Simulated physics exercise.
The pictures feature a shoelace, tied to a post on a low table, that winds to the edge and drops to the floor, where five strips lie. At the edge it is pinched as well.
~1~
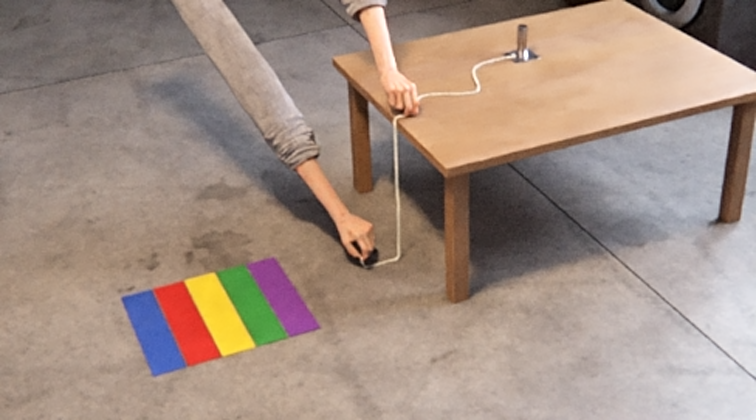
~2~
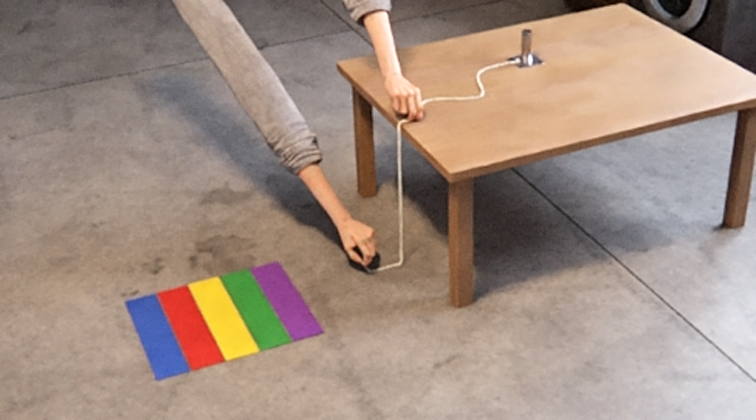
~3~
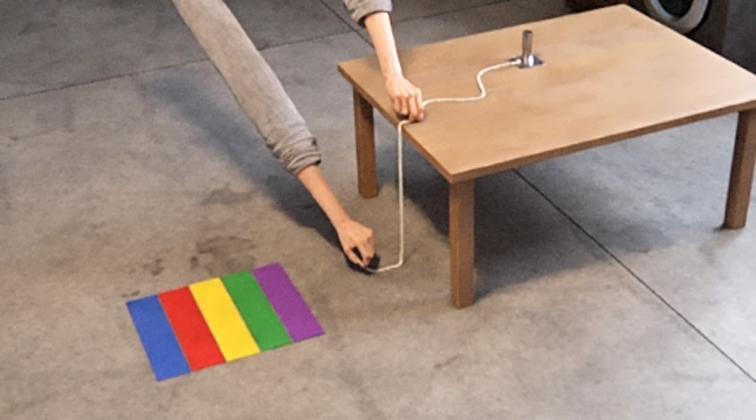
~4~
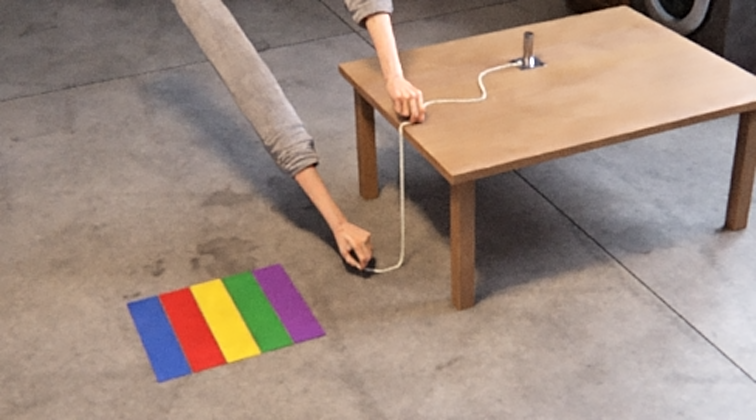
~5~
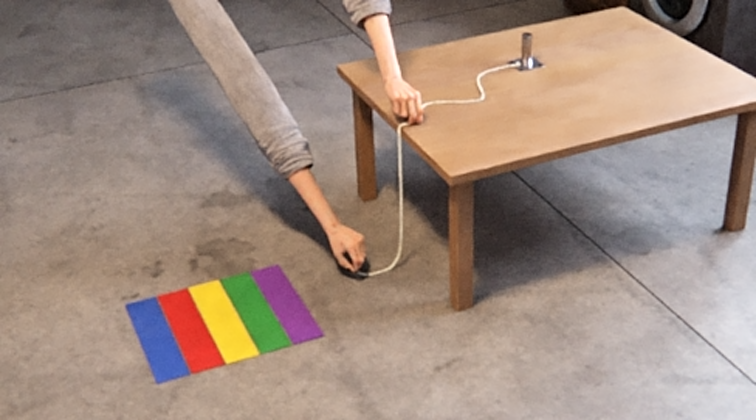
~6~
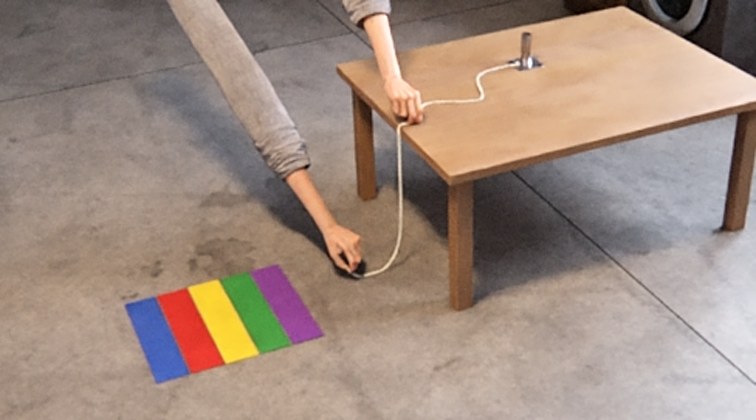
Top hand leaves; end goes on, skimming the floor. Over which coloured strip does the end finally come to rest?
Over the yellow strip.
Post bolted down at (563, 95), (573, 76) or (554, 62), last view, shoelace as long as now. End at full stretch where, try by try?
(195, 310), (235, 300) and (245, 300), roughly.
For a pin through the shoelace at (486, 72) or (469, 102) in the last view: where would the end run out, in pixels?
First (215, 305), then (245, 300).
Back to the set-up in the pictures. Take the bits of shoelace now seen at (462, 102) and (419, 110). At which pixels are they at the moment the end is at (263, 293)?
The first ends at (432, 103) and the second at (395, 121).
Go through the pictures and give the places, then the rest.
End (361, 258); purple (297, 319); green (265, 328); yellow (232, 337); red (198, 347); blue (164, 356), in the first frame.
End (363, 263); shoelace through (491, 67) (483, 92) (429, 101) (399, 132) (400, 193) (401, 249), in the second frame.
End (362, 265), in the third frame.
End (359, 267); shoelace through (493, 69) (485, 95) (430, 103) (401, 134) (402, 195) (403, 252), in the fourth frame.
End (353, 269), in the fifth frame.
End (349, 270); shoelace through (491, 70) (483, 95) (428, 104) (399, 134) (401, 195) (395, 254), in the sixth frame.
Soon after, end near (263, 293); over green.
Then, end near (231, 302); over yellow.
At full stretch, end near (213, 307); over yellow. The yellow one.
